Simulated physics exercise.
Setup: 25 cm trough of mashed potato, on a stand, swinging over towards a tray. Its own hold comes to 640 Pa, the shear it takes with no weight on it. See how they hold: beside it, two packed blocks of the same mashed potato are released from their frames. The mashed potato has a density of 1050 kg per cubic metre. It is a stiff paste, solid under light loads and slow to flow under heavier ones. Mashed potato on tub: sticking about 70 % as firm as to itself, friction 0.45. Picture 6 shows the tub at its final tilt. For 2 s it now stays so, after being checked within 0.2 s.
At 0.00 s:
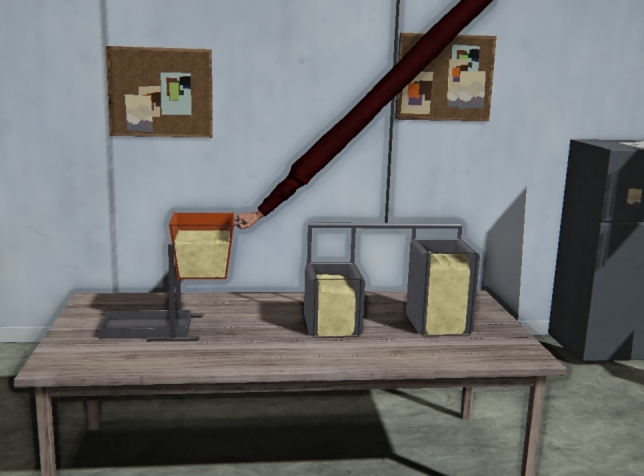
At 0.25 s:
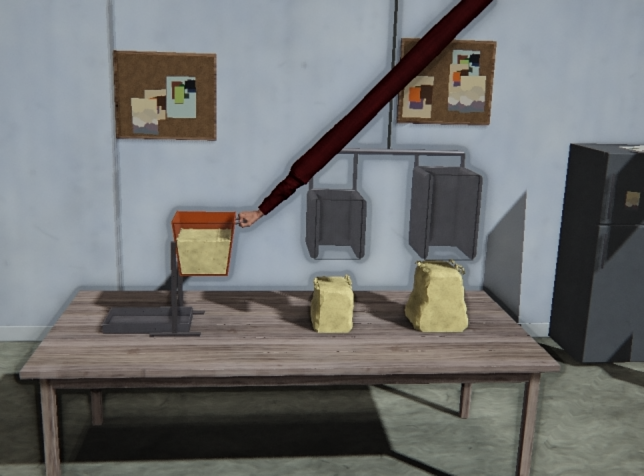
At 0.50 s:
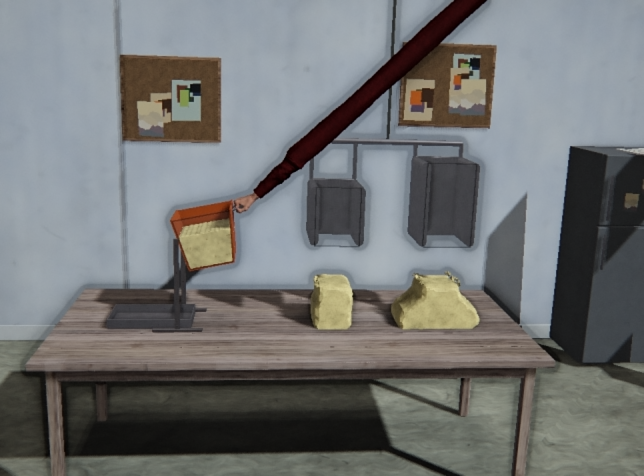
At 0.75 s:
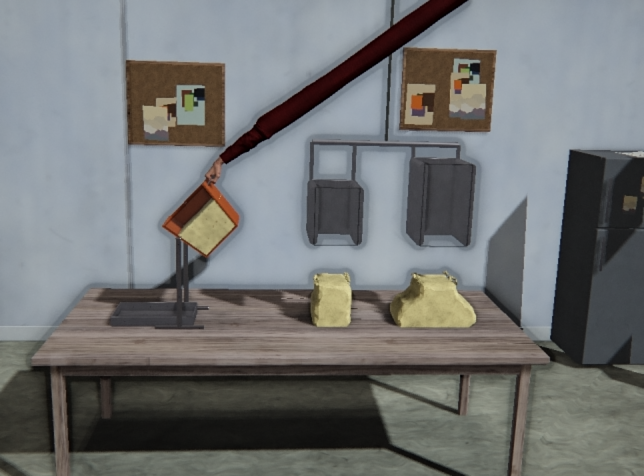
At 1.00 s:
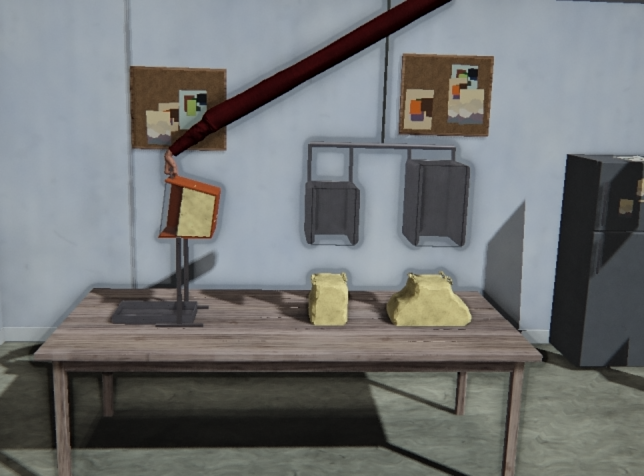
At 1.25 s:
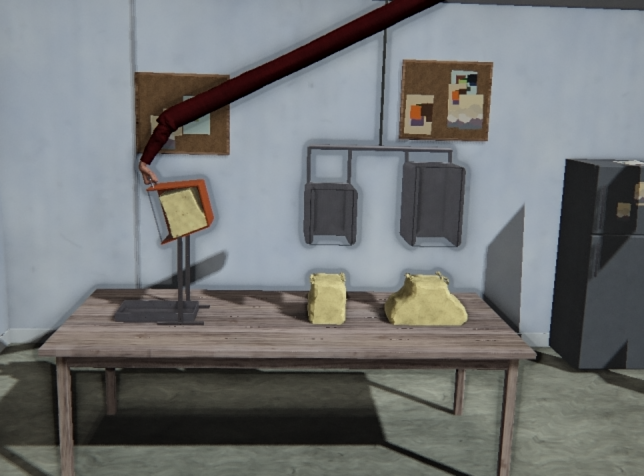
Two molds rise, the right yellow block slumps, and an arm tilts an orange tub left.
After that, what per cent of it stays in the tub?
Some 0 percent stays in the tub.
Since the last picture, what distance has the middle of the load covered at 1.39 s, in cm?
Around 6 centimetres.
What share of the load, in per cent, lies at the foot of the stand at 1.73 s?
Some 0 per cent.
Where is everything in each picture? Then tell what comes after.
The first picture shows handle-side rim at (232, 225), tilt 0 degrees; crest of the mashed potato at (181, 243); block heights 24 cm, 36 cm (left to right).
The second picture shows handle-side rim at (233, 223), tilt 0 degrees; crest of the mashed potato at (183, 241); block heights 23 cm, 31 cm (left to right).
The third picture shows handle-side rim at (229, 210), tilt 12 degrees; crest of the mashed potato at (227, 229); block heights 23 cm, 23 cm (left to right).
The fourth picture shows handle-side rim at (202, 186), tilt 47 degrees; crest of the mashed potato at (214, 202); block heights 23 cm, 23 cm (left to right).
The fifth picture shows handle-side rim at (165, 182), tilt 83 degrees; crest of the mashed potato at (185, 189); block heights 23 cm, 23 cm (left to right).
The sixth picture shows handle-side rim at (147, 191), tilt 104 degrees; crest of the mashed potato at (187, 190); block heights 23 cm, 23 cm (left to right).
After 1.39 s, the tub is at 104 degrees and holds 96 %.
After 1.56 s, the tub is at 104 degrees and holds 46 %.
After 1.73 s, the tub is at 104 degrees and holds 2 %.
After 1.90 s, the tub is at 104 degrees and holds 0 %.
After 3.25 s, the tub is at 104 degrees and holds 0 %.
